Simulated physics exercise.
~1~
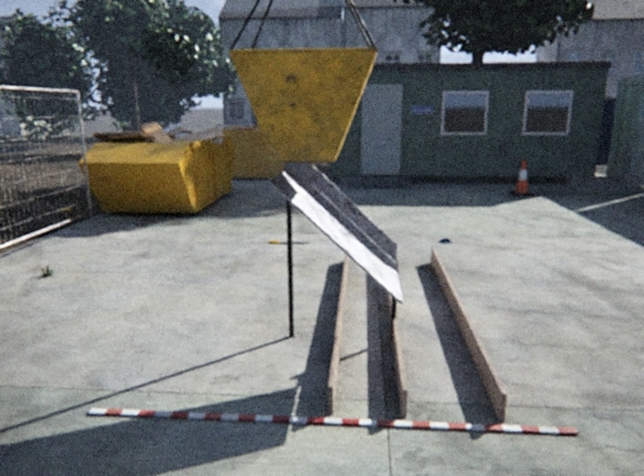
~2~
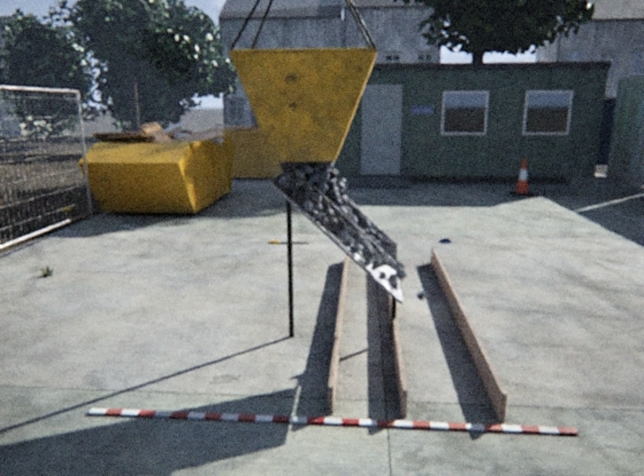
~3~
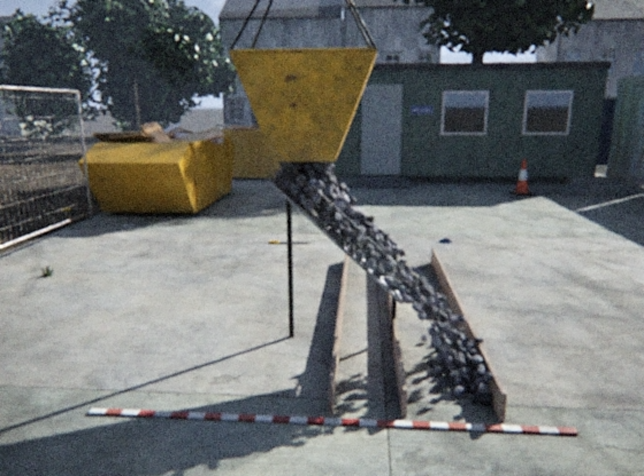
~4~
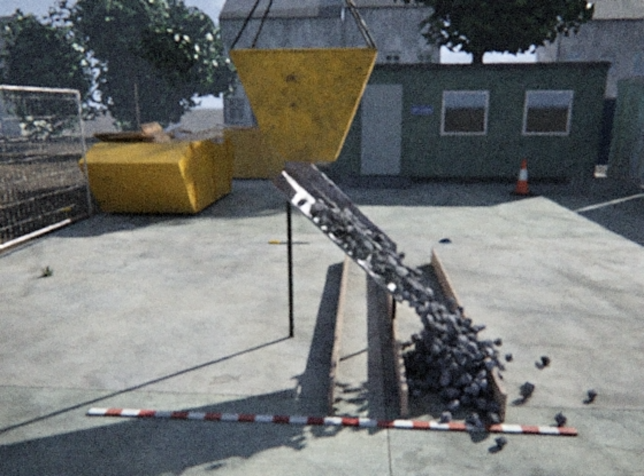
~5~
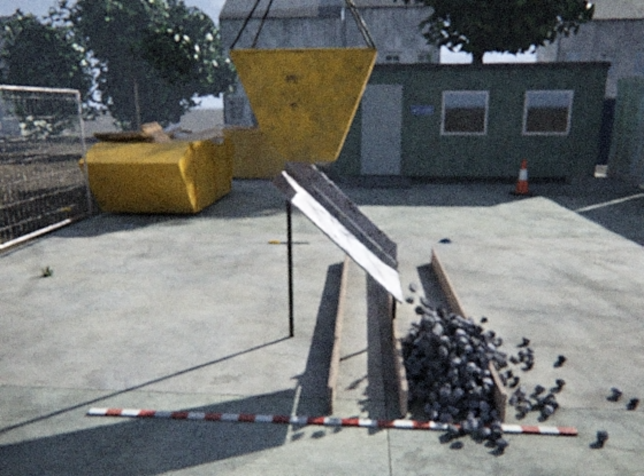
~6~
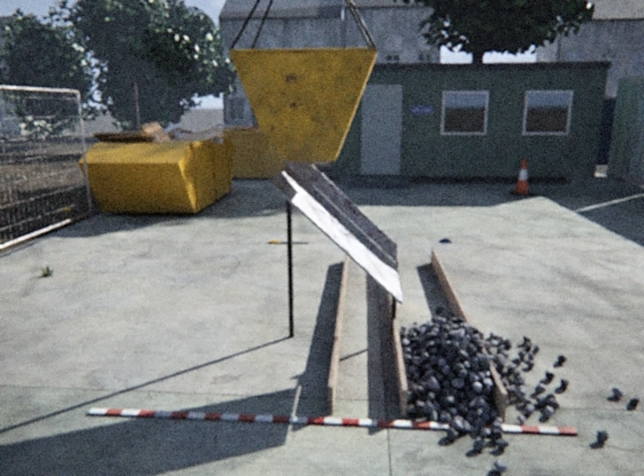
In a concrete yard, dark stones slide from a yellow skip down sloping steel, mostly filling the right bay.
